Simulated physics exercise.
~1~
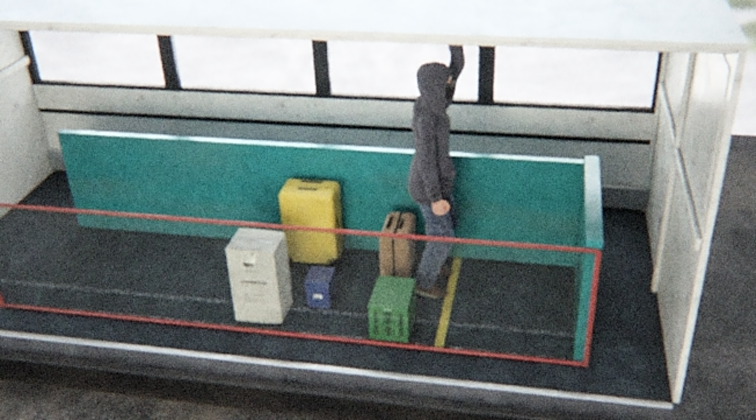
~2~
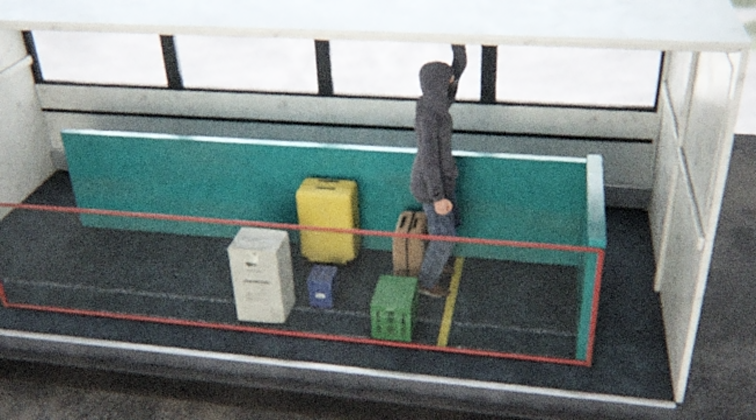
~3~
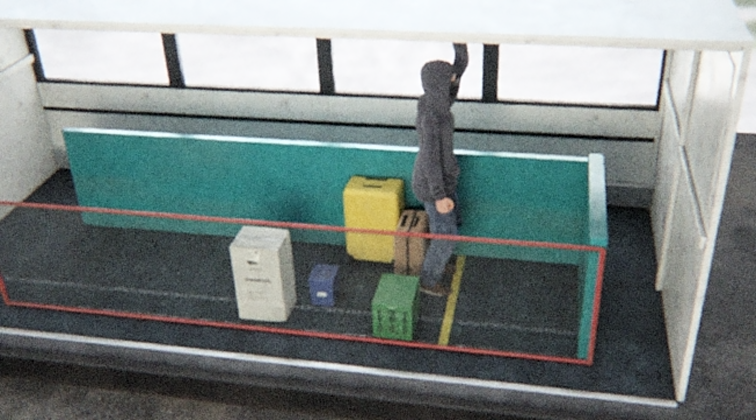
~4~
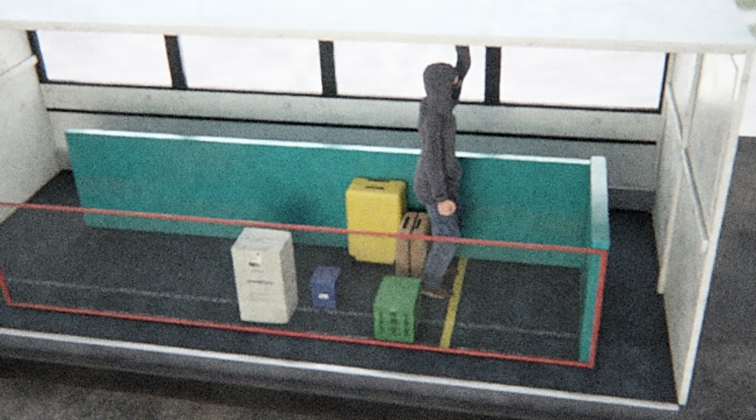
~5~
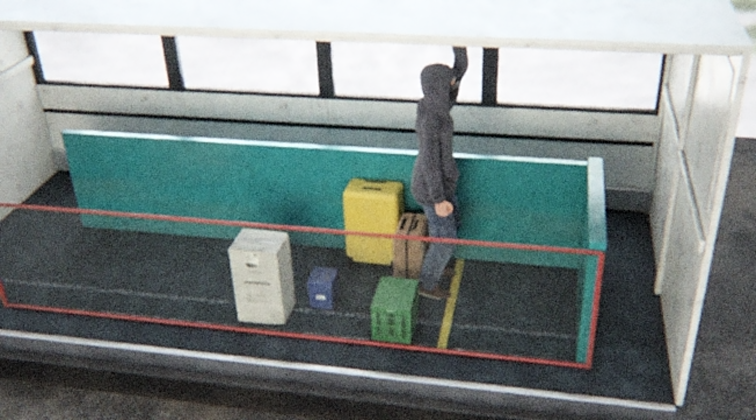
A passenger in a dark hooded jacket stands braced with one arm raised in a tram bay, seen from above through its open side, with a teal panel behind. To the left, a large yellow wheeled case stands near the panel beside a small brown one, while a tall white bag, a small blue tub and a green crate sit in front. The yellow case rolls right, upright, and the brown case shifts slightly right. The yellow case rolls farther, stopping close against the brown one. Both stay upright, and everything rests short of the yellow floor line.
